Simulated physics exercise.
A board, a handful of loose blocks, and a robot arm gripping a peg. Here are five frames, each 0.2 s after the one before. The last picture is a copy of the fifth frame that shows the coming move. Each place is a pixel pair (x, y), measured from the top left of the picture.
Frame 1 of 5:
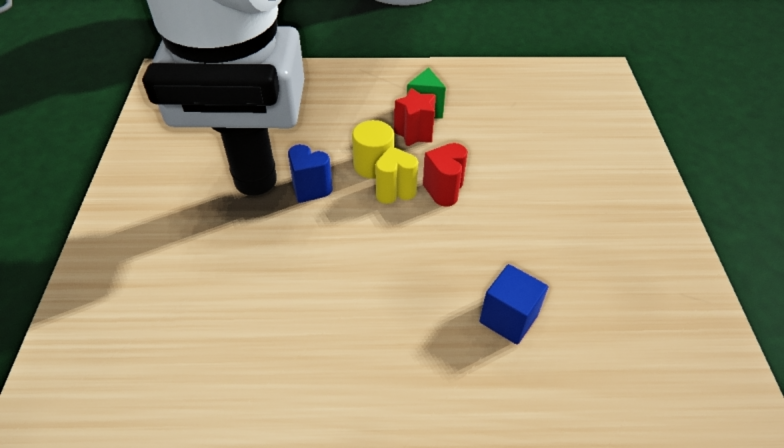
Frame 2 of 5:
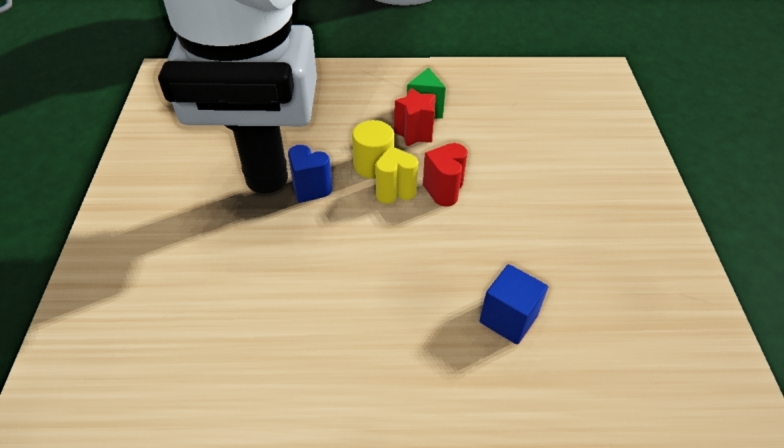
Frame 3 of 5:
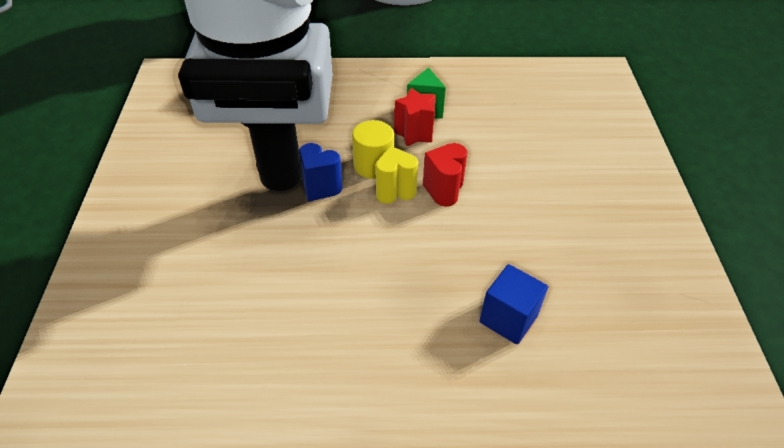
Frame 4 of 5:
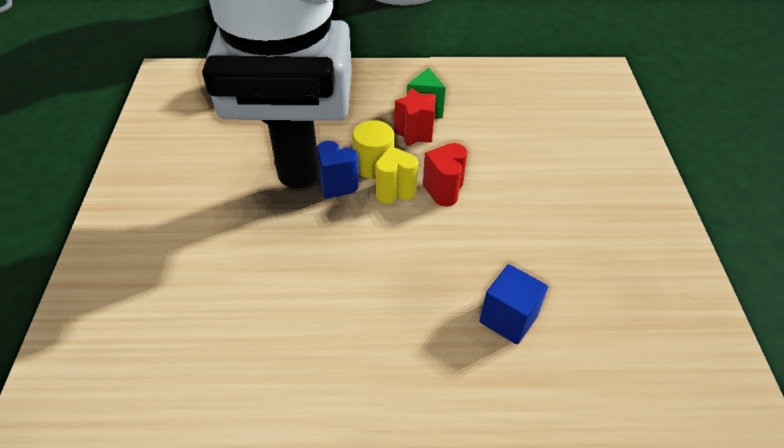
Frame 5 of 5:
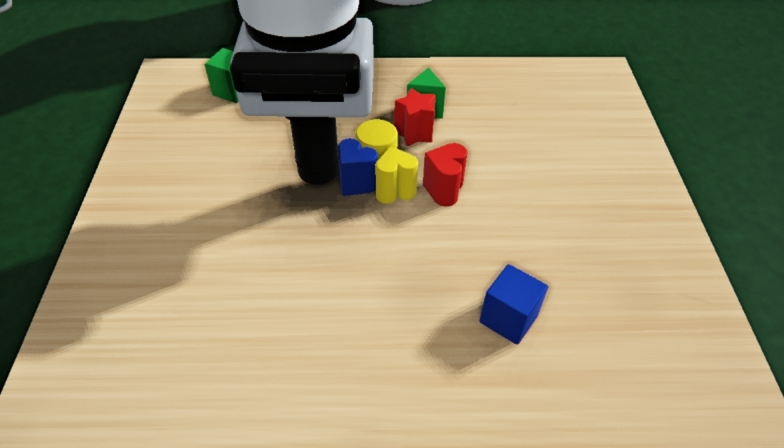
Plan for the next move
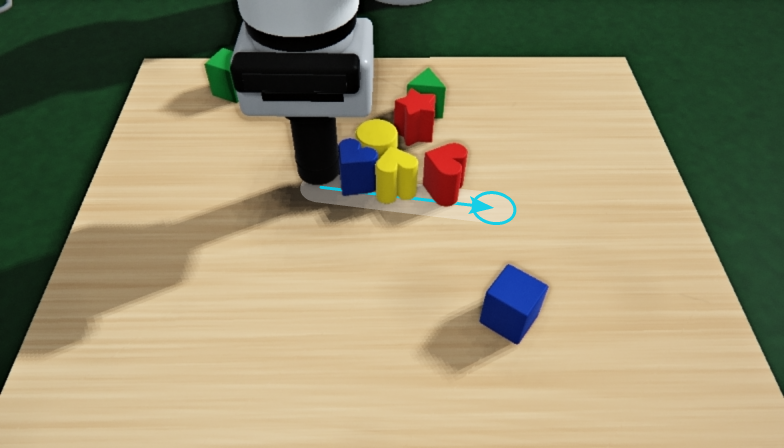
A robot arm's black peg moves right across a wooden table until it meets a blue heart block, then pushes it a short way right, up beside the yellow heart and yellow cylinder, while the blue cube stays still.
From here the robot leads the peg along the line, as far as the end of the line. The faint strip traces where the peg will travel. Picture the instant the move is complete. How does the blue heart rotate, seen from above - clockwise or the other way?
Viewed from above, counterclockwise.
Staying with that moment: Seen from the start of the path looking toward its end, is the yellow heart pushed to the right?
Yes.
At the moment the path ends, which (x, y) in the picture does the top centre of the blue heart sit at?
It should be at (438, 142) by then.
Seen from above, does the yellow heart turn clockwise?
Final answer: Yes.
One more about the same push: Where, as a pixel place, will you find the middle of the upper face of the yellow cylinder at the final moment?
Roughly at (400, 123).
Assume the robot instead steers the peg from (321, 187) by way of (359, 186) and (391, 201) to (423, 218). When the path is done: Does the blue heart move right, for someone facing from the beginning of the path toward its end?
No, I don't think so.
Path on the board, from (321, 187) to (494, 208).
The first path, step by step. One third of the way, peg at (379, 179); blue heart at (411, 148), turned 40° anticlockwise; yellow cylinder at (400, 123); yellow heart at (427, 170), turned 20° clockwise; red heart at (457, 157), turned 15° anticlockwise.
Two thirds of the way, peg at (438, 185); blue heart at (437, 142), turned 70° anticlockwise; yellow cylinder at (400, 123); yellow heart at (474, 184); red heart at (479, 155), turned 45° anticlockwise.
At the end, peg at (497, 192); blue heart at (438, 142), turned 70° anticlockwise; yellow cylinder at (400, 123); yellow heart at (530, 199), turned 35° clockwise; red heart at (511, 150), turned 125° anticlockwise.
